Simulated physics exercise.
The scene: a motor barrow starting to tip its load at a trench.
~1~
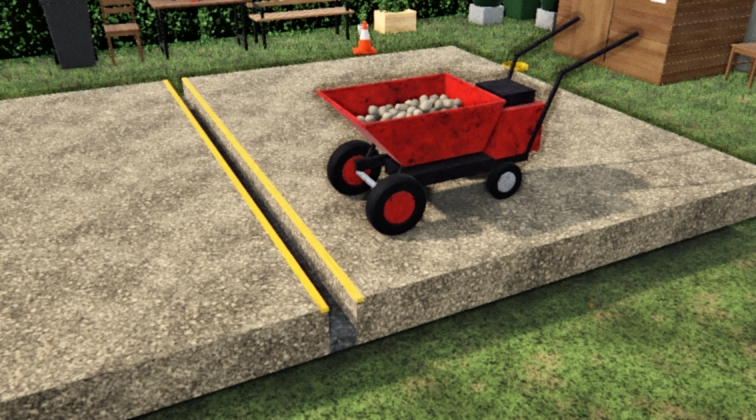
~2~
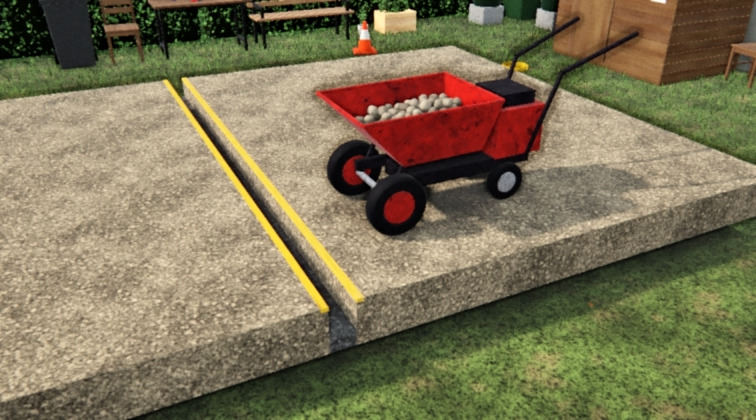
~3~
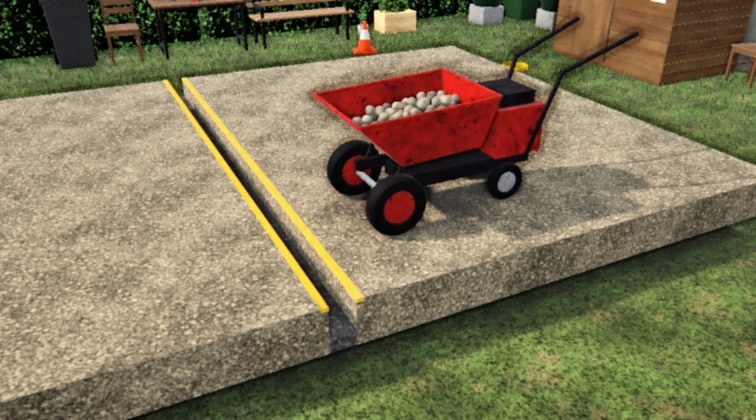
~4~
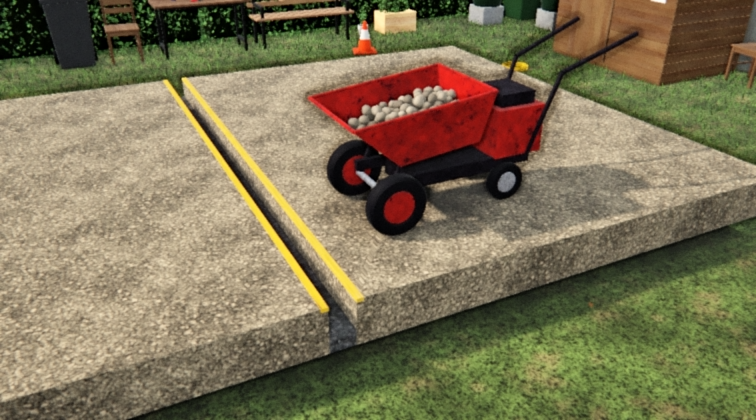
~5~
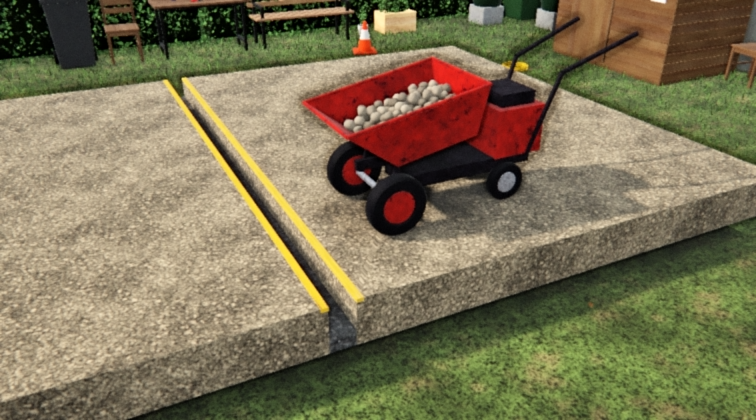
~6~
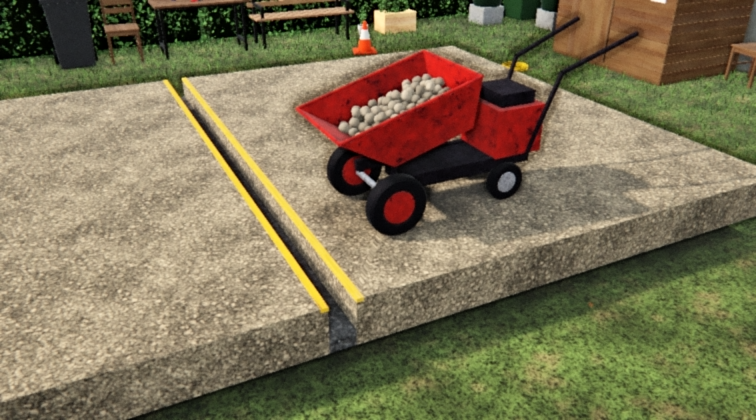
A red motor barrow standing on a concrete slab beside a yellow-edged trench, its skip of pebbles slowly tilting forward to the left.
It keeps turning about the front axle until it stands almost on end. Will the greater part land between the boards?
The trench ends with only the smaller part of it.
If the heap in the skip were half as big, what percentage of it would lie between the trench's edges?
It comes to 40 per cent or so.
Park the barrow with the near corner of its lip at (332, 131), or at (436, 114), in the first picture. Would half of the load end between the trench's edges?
One: The smaller part. Two: Under half.
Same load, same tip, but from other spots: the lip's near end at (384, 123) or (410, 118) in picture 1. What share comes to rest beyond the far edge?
First some 30, then 10 per cent.
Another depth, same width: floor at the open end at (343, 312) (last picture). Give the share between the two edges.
About 10 per cent.
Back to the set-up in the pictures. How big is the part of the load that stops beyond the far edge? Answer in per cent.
Roughly 60 in a hundred.
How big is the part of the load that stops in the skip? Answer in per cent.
About 25 per cent.
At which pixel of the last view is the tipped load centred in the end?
Around (247, 240).
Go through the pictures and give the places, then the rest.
In the first frame, lip of the skip at (364, 126), level; top of the load at (414, 112), river pebbles; first edge of the trench at (338, 271); far edge at (305, 280), the trench under half as wide as the skip, and about as deep as wide.
In the second frame, lip of the skip at (363, 127), level; top of the load at (424, 106).
In the third frame, lip of the skip at (359, 129), tipped barely; top of the load at (422, 105).
In the fourth frame, lip of the skip at (354, 133), tipped a little; top of the load at (427, 107).
In the fifth frame, lip of the skip at (348, 138), tipped a little; top of the load at (422, 103).
In the sixth frame, lip of the skip at (340, 145), tipped clearly; top of the load at (428, 97); first edge of the trench at (338, 271); far edge at (305, 280).
Soon after the last picture, skip tipped steeply; all in the skip.
A little later, skip tipped right over; about two thirds in the skip; a small part in or heaped over the trench; about a third beyond it; a stray few falling.
Later still, skip tipped right over; about a quarter in the skip; about a quarter in or heaped over the trench; about half beyond it.
By the end, skip tipped right over; about a quarter in the skip; about a quarter in or heaped over the trench; about half beyond it.
